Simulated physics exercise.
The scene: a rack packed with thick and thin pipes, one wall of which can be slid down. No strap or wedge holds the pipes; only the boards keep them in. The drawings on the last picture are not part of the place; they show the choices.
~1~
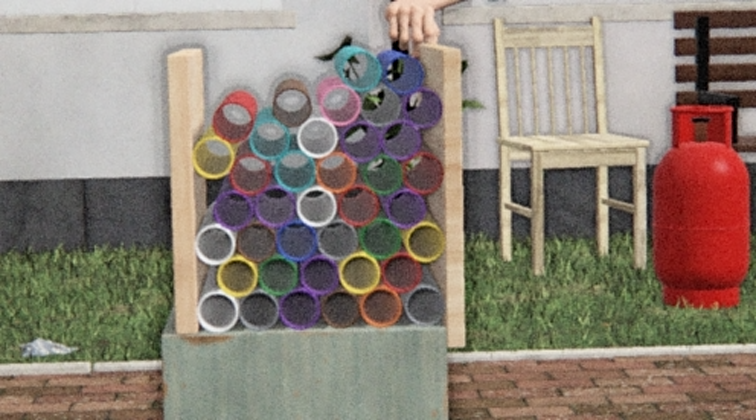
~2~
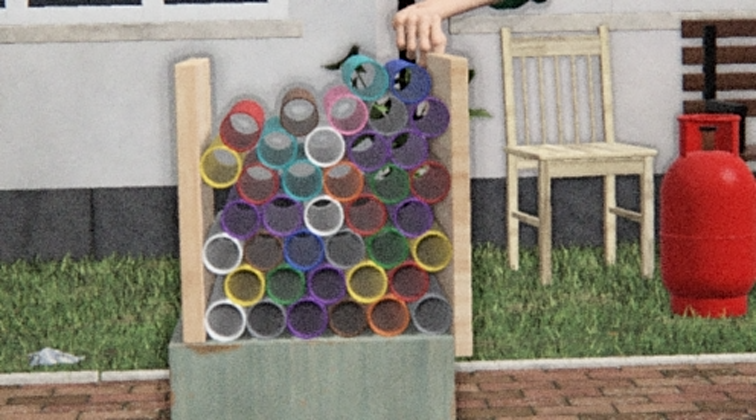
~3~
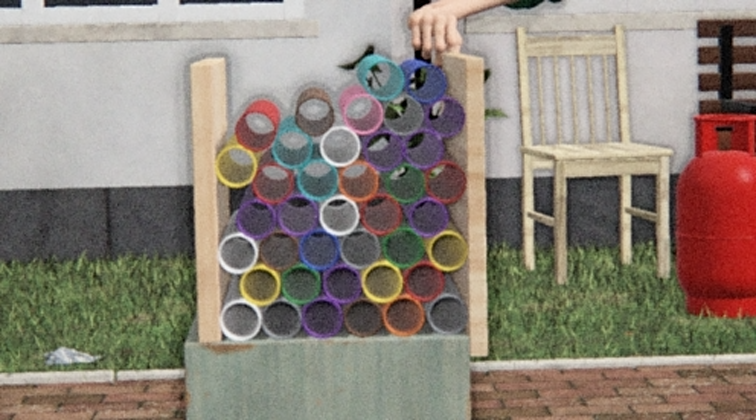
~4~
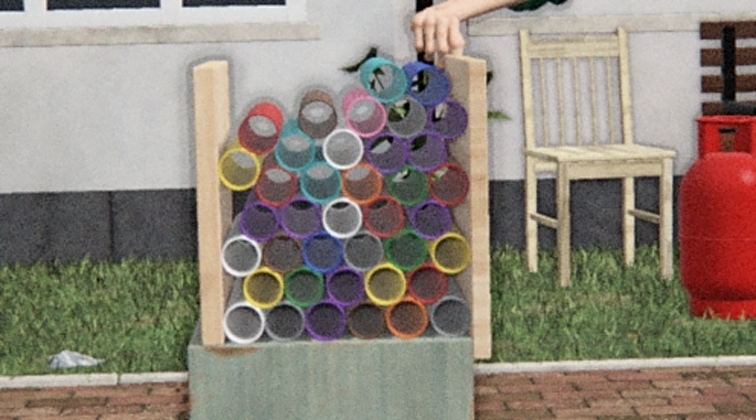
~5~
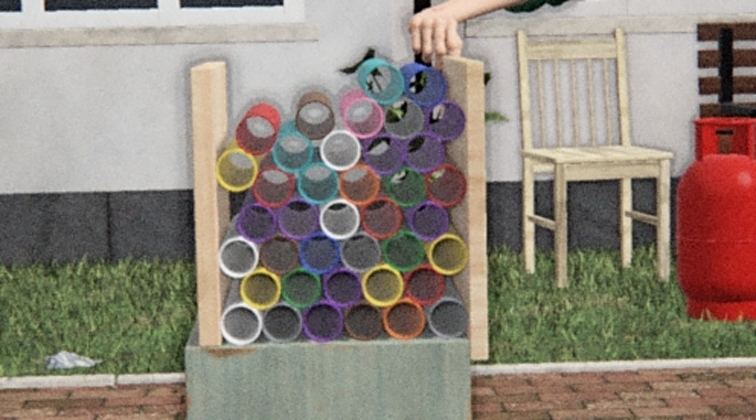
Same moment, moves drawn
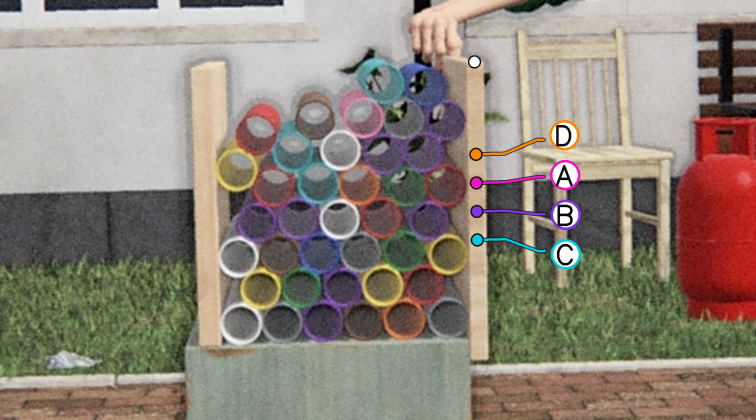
The video shows colourful round pipes stacked between two upright wooden boards on a pale green base outdoors, near a chair and a red gas cylinder. A hand rests at the top right while the pipes stay still and the view shifts slightly.
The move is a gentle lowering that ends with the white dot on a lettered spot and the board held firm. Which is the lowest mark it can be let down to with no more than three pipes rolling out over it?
The answer is mark B.
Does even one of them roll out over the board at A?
At A: Yes.
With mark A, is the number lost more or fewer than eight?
Fewer than eight.
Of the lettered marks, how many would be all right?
The number is three.
On the marked copy, A at (476, 183); B at (477, 212); C at (477, 240); D at (476, 154); the white dot at (474, 62).
Taking B. A third of the way, top of the board (466, 129).
Two thirds of the way, top of the board (467, 204).
When it is over, top of the board (467, 211), two out over the board.
As for the rest, A two out over the board; C more than three out over the board; D none out over the board.
